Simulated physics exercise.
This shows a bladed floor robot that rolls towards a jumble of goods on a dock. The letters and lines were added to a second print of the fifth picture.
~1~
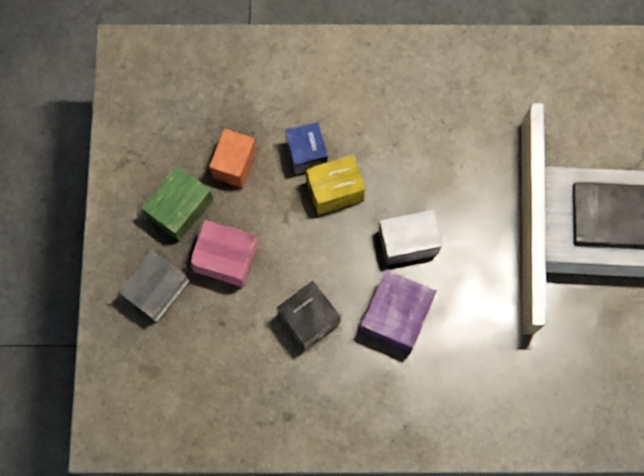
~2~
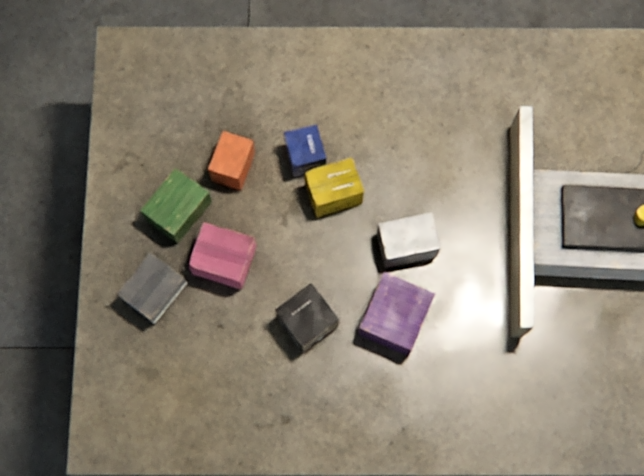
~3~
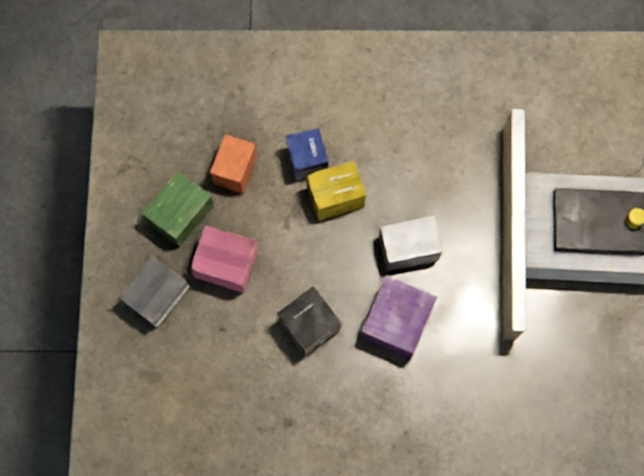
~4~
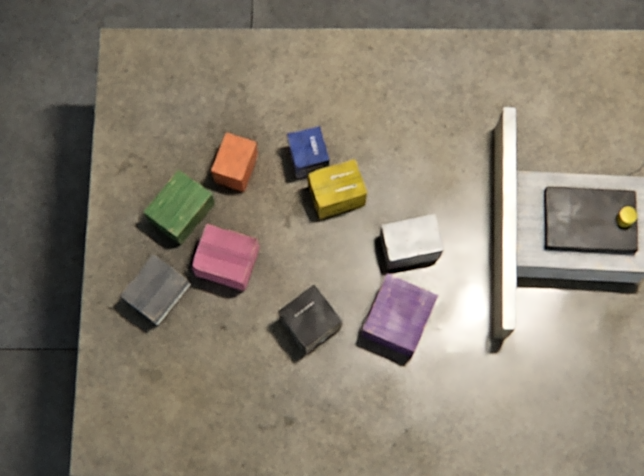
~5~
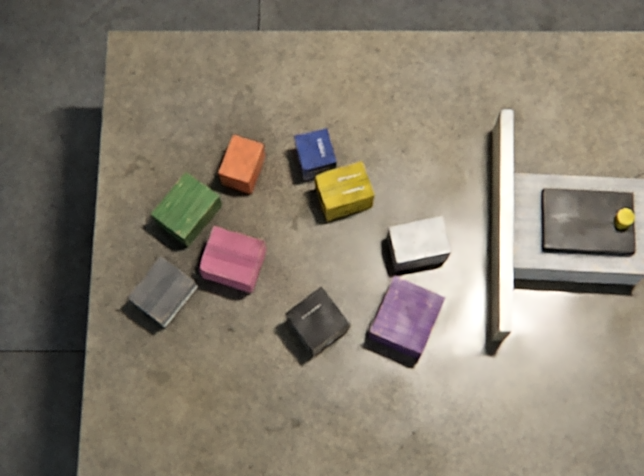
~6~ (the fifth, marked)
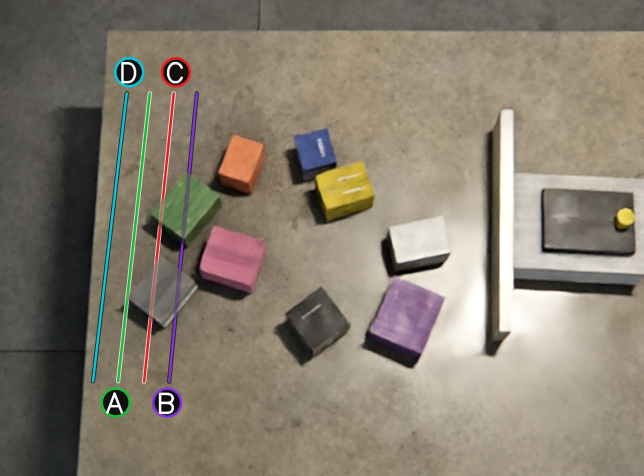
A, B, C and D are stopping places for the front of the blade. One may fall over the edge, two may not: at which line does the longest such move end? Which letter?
Stop at B.
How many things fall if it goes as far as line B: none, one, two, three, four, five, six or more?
In all, one.
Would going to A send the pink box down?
By then, yes.
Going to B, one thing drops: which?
It is the grey box.
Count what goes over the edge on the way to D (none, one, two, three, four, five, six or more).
In all, six or more.
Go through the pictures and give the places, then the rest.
Yellow parcel (336, 186); green crate (179, 204); grey box (154, 287), in the first frame.
Robot (601, 217); black box (307, 318), in the second frame.
Robot (593, 220); orange crate (234, 164), in the third frame.
Robot (584, 219); pink box (226, 258), in the fourth frame.
Robot (581, 221); yellow parcel (345, 192); green crate (187, 210); grey box (163, 293), in the fifth frame.
On the marked copy, A at (135, 232); B at (184, 232); C at (160, 232); D at (111, 232).
Taking B. A third of the way, robot (463, 220); purple crate (349, 320); black box (289, 318).
Two thirds of the way, robot (346, 220); grey box (129, 301); pink box (184, 263).
When it is over, robot (257, 220); grey box over the edge; pink box (97, 264); one fallen.
As for the rest, A drops five; C drops four; D drops eight.
